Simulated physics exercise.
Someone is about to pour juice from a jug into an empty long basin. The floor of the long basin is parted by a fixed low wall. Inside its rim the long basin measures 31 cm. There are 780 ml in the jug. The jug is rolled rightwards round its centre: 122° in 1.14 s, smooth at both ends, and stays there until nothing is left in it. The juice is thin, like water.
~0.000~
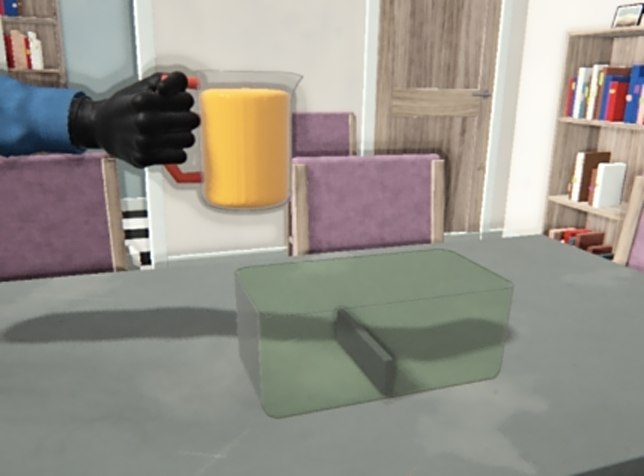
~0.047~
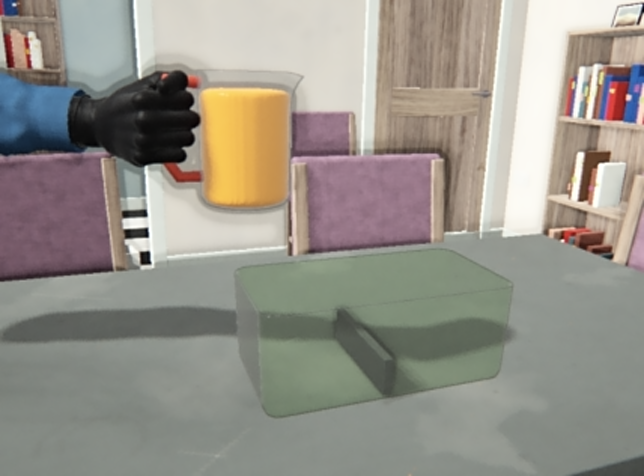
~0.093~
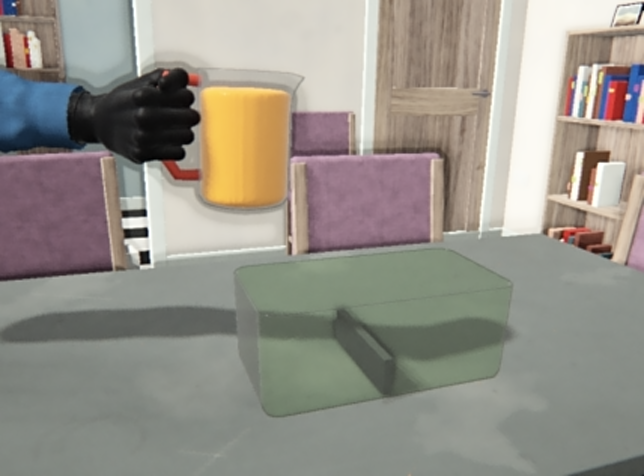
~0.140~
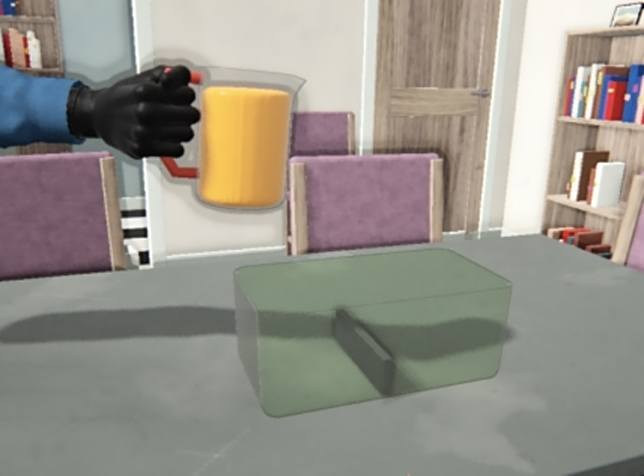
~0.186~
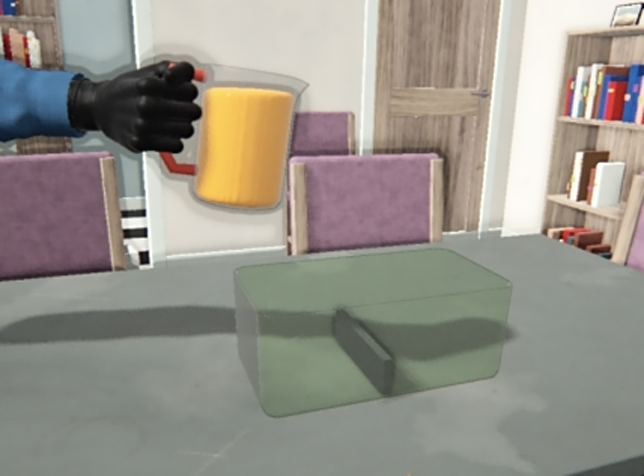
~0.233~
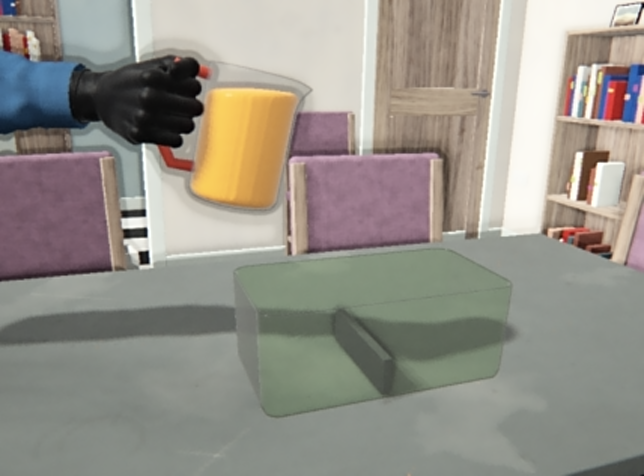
A black-gloved hand holding a jug of orange juice above a clear green basin on a grey table, slowly tilting it slightly rightwards.
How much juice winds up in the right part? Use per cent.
About 58 per cent.
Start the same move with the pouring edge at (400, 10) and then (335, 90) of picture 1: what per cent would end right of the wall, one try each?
First 60, then 85 per cent.
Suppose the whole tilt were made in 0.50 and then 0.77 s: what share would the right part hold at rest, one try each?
In turn about 25 and 40 per cent.
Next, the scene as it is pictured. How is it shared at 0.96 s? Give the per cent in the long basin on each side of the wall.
Some 12 per cent left and 44 right.
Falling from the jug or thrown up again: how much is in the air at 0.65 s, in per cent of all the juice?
Near 16 in a hundred.
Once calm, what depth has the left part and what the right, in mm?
Left about 14 mm, right about 18 mm.
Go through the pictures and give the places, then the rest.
Tilt 0°; pouring edge (303, 75); surface from (199, 92) to (288, 93); the long basin's rim runs from (246, 293) to (480, 267); the wall's top is at (363, 334), in the first frame.
Tilt 1°; pouring edge (303, 75); surface from (199, 92) to (288, 93), in the second frame.
Tilt 2°; pouring edge (304, 76); surface from (200, 91) to (289, 94), in the third frame.
Tilt 4°; pouring edge (306, 79); surface from (201, 91) to (289, 94), in the fourth frame.
Tilt 8°; pouring edge (309, 83); surface from (204, 93) to (292, 95), in the fifth frame.
Tilt 12°; pouring edge (312, 89); surface from (206, 94) to (296, 95), in the sixth frame.
After 0.65 s the tilt is 75° and 81 per cent is still to pour, 0 is left of the wall and 3 right of it.
After 0.96 s the tilt is 115° and 20 per cent is still to pour, 12 is left of the wall and 45 right of it.
After 1.29 s the tilt is 122° and 0 per cent is still to pour, 40 is left of the wall and 57 right of it.
After 1.64 s the tilt is 122° and 0 per cent is still to pour, 40 is left of the wall and 58 right of it.
In the end 40 per cent lies left of the wall, 58 right of it and 2 outside.
